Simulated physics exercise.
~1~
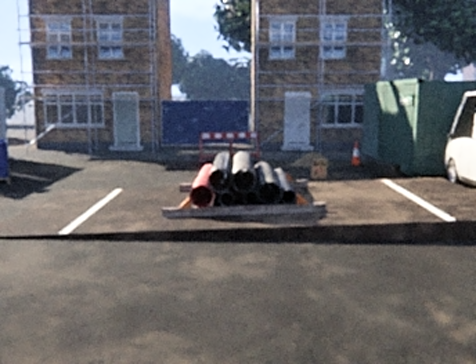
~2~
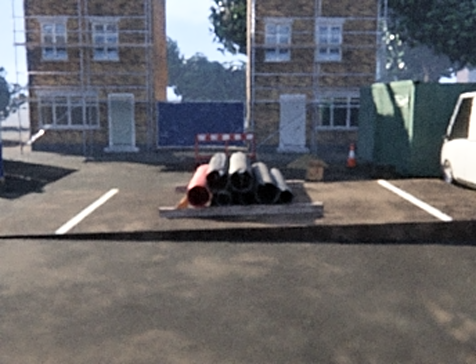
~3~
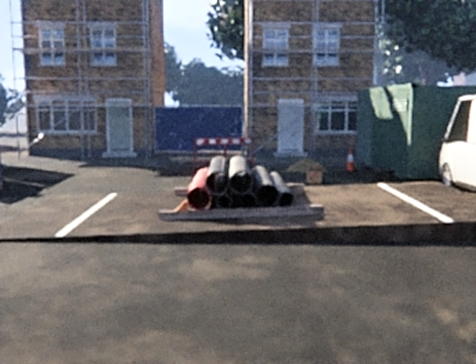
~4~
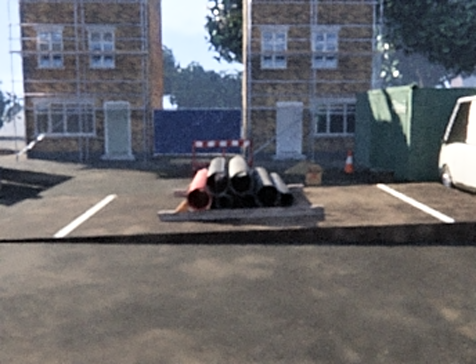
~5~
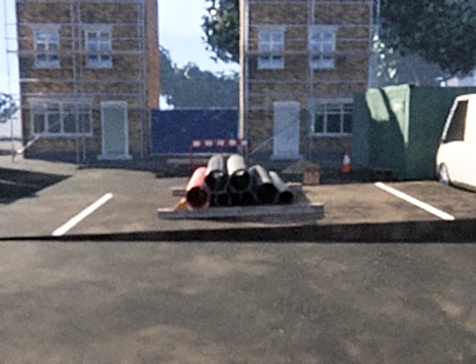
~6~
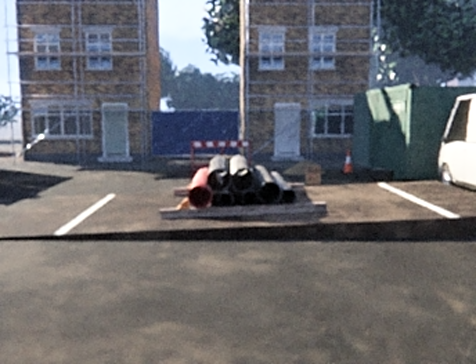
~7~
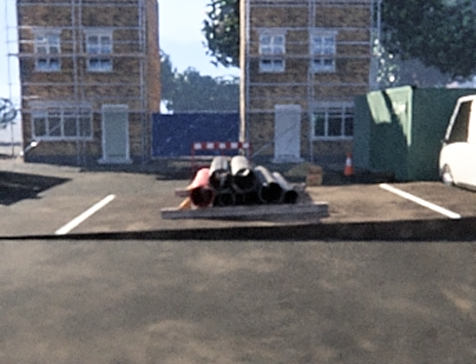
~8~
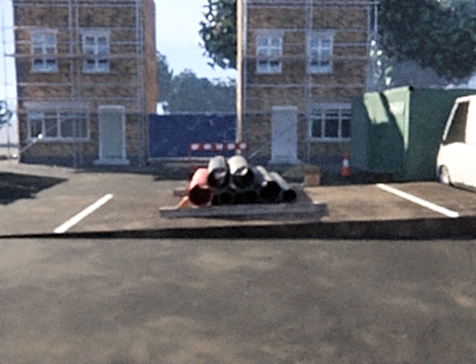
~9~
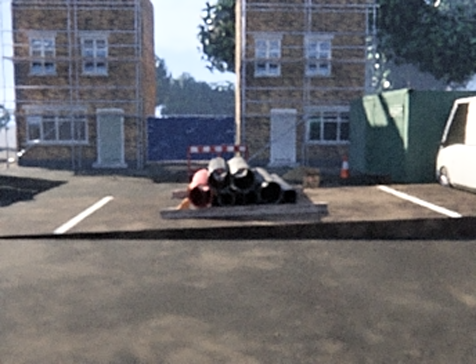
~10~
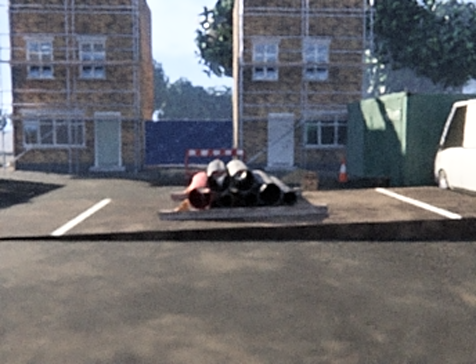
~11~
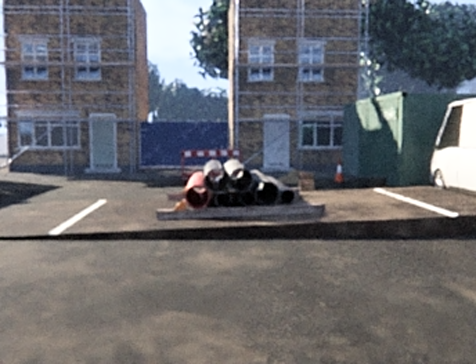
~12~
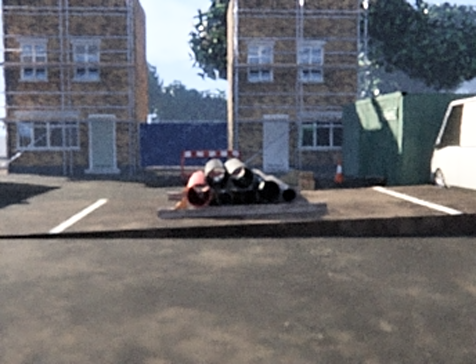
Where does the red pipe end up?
The red pipe ends up on the bearers, still at the left side of the stack.
The clip opens on a stack of dark pipes seen end-on, with one red pipe at the lower left, resting on low bearers in a paved yard. A white line lies on the ground to each side, and behind stand two brick buildings with scaffolding, a blue barrier, a green container and part of a white vehicle. The view drifts slightly sideways, so the buildings shift a little behind the stack. Through all of this the pipes hold their places and none rolls off. At the close, the red pipe is still on the bearers and no pipe has reached either line.
